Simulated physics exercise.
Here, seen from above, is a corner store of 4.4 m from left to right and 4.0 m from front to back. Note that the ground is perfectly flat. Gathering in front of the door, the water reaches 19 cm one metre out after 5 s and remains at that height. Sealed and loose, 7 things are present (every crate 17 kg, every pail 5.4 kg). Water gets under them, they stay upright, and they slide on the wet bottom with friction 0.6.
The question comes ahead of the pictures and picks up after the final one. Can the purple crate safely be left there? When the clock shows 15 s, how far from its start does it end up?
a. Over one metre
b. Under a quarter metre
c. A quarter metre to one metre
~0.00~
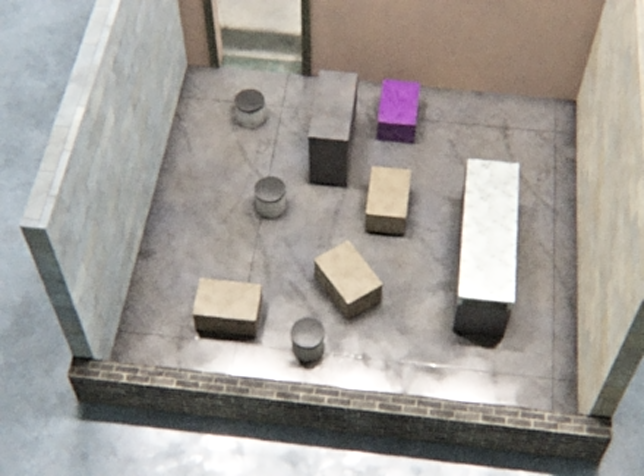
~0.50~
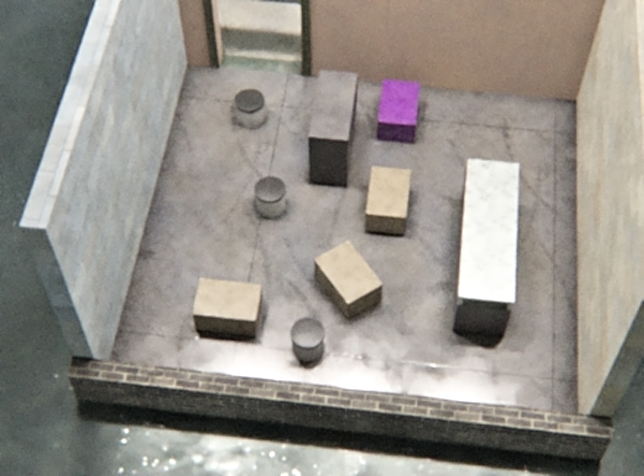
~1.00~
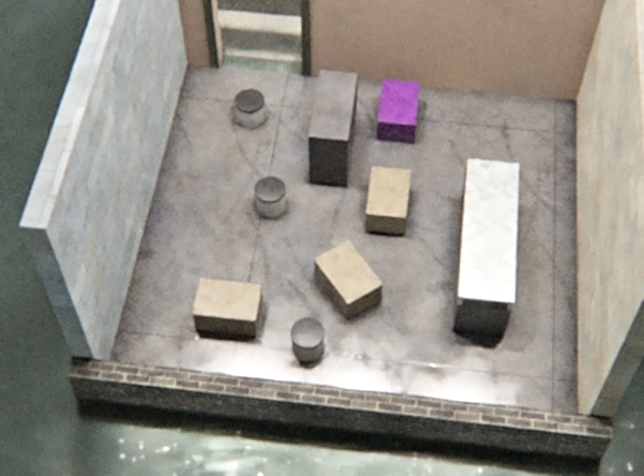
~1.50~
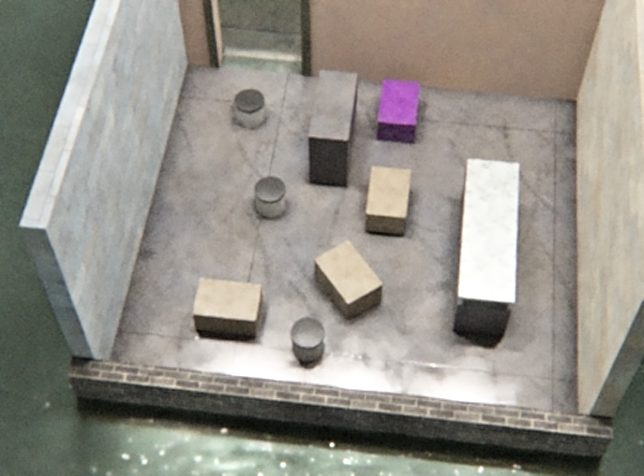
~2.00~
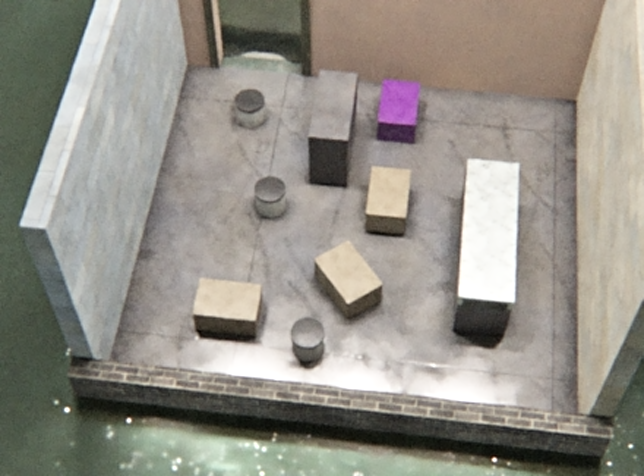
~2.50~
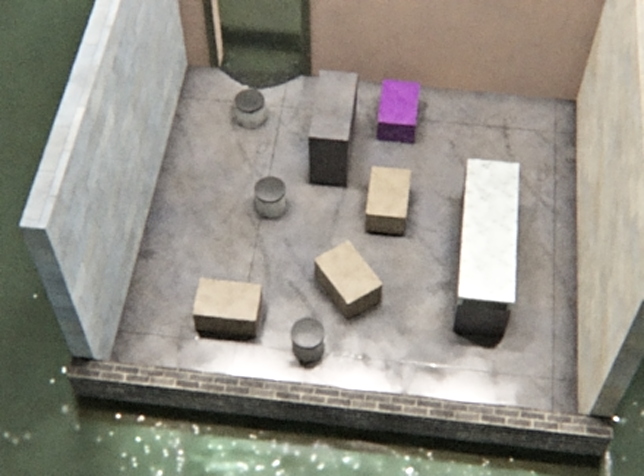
Under a quarter metre.
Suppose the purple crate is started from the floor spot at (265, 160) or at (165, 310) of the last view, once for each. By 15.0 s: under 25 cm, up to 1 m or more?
The first time it wanders far off, the second time it wanders far off.
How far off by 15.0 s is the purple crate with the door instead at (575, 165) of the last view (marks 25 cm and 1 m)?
Outcome - purple crate: Well off.
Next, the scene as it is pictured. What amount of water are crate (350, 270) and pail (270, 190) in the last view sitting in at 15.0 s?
First roughly 7 cm, second roughly 12 cm.
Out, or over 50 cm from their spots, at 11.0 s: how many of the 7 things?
4.
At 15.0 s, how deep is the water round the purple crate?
Somewhere close to 6 cm.
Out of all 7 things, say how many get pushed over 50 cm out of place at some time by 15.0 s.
The total is 5.
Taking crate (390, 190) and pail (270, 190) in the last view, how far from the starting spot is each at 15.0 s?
0 cm and 250 cm respectively.
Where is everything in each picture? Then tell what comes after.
The purple crate at (399, 102) rests on the ground; water covers 0.0 m2; 0 of 7 have shifted, in the first frame.
The purple crate at (399, 102) rests on the ground; water covers 0.0 m2; 0 of 7 have shifted, in the second frame.
The purple crate at (399, 102), on the bottom; 0.0 m2 under water; 0 of 7 have shifted, in the third frame.
The purple crate at (399, 102) rests on the ground; 0.0 m2 under water; 0 of 7 have shifted, in the fourth frame.
The purple crate at (399, 102) rests on the ground; 0.0 m2 under water; 0 of 7 have shifted, in the fifth frame.
The purple crate at (399, 102), on the bottom; water covers 0.2 m2; 0 of 7 have shifted, in the sixth frame.
After 3.5 s the purple crate is near (399, 102), 0.0 m from its start, aground; 0 afloat.
After 6.8 s the purple crate is near (399, 102), 0.0 m from its start, aground; 1 afloat.
After 11.0 s the purple crate is near (399, 102), 0.0 m from its start, aground; 2 afloat.
After 15.0 s the purple crate is near (399, 102), 0.0 m from its start, aground; 3 afloat.
